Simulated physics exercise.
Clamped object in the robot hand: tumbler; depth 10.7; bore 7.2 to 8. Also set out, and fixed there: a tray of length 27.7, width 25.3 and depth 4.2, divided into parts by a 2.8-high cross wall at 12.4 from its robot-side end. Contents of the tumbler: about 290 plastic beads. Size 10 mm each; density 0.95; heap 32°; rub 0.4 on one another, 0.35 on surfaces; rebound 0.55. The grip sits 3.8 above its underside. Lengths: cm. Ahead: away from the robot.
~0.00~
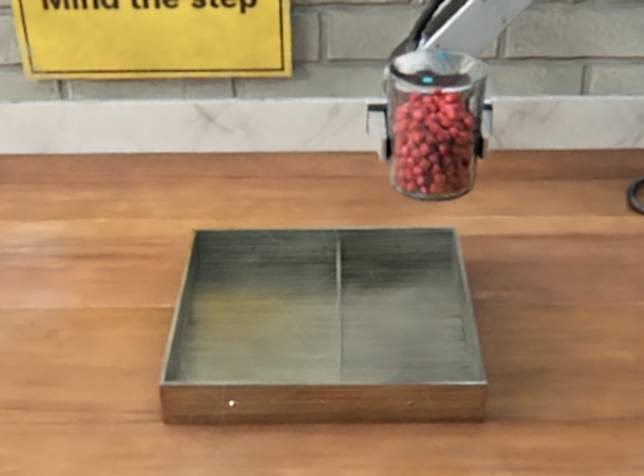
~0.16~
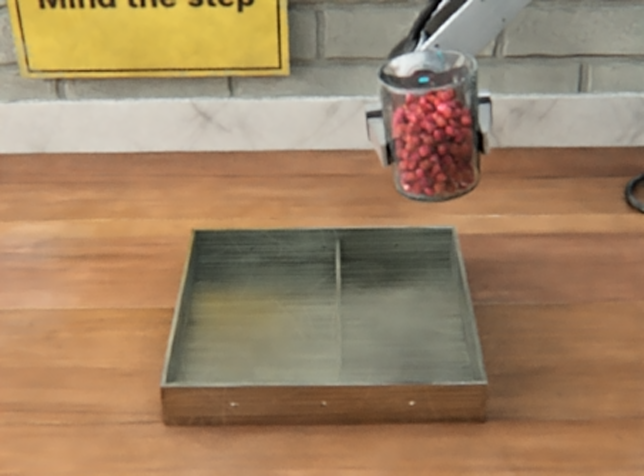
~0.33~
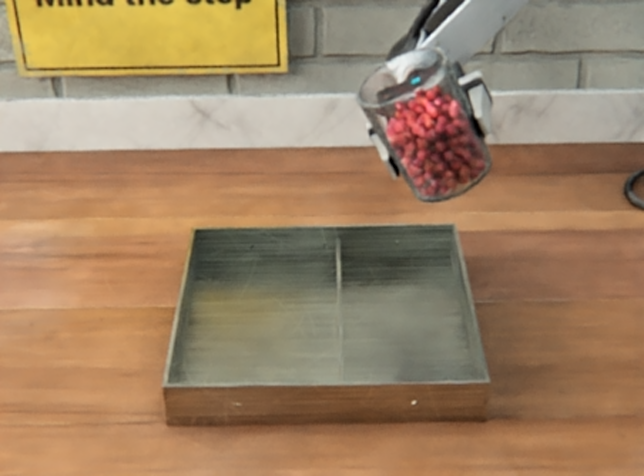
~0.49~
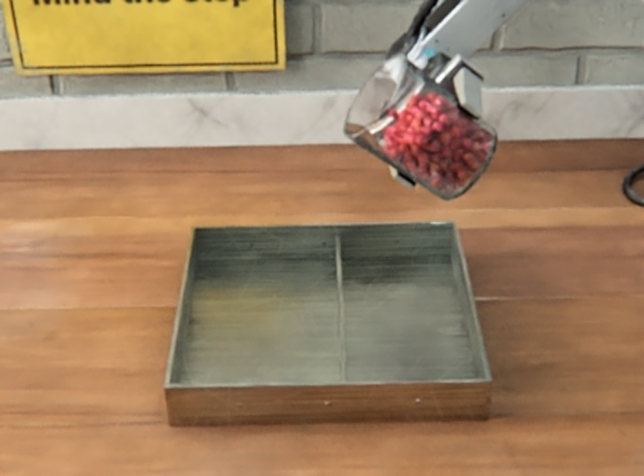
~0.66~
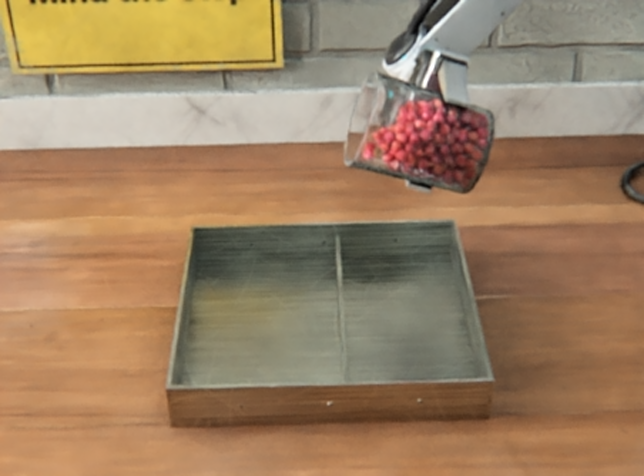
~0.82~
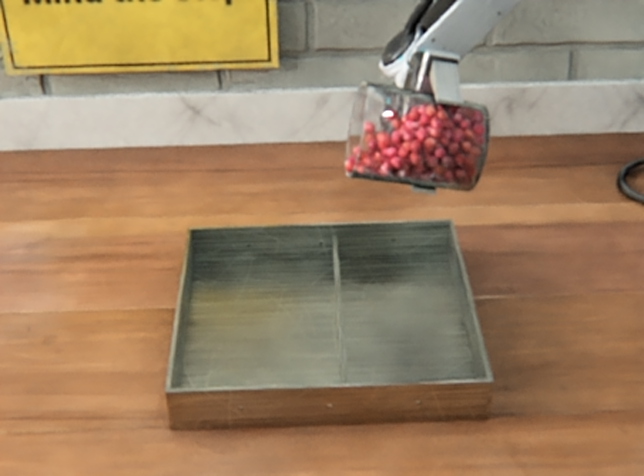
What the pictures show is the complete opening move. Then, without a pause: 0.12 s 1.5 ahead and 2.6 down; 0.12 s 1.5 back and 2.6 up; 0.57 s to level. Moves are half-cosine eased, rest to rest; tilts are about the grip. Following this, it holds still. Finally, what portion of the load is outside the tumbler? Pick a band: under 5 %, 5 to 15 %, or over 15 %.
Under 5 %.
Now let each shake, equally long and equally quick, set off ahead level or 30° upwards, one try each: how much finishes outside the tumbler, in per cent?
First try about 20 %, second try about 20 %.
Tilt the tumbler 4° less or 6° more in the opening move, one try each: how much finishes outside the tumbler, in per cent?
It would be around 0 and 10 per cent.
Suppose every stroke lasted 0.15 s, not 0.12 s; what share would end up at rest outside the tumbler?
Then about 0 per cent.
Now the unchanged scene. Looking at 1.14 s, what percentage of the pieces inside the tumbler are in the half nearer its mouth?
Near 35 in a hundred.
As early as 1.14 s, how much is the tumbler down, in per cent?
I'd say some 0 percent.
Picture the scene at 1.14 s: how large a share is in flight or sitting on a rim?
I'd reckon close to 1 per cent.
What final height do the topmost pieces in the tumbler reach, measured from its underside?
9.0 cm.
After 1.14 s, tilted 74° forward, highest piece 23 above the table; 288 in the tumbler, 2 in the far-side part, 2 in flight or on a rim.
After 1.47 s, tilted 15° forward, highest piece 27 above the table; 288 in the tumbler, 3 in the far-side part, 1 in the robot-side part.
After 1.83 s, level, highest piece 27 above the table; 288 in the tumbler, 3 in the far-side part, 1 in the robot-side part.
After 2.88 s, level, highest piece 27 above the table; 288 in the tumbler, 3 in the far-side part, 1 in the robot-side part.
In the end, 288 in the tumbler, 3 in the far-side part, 1 in the robot-side part. That is 1 % outside the tumbler.
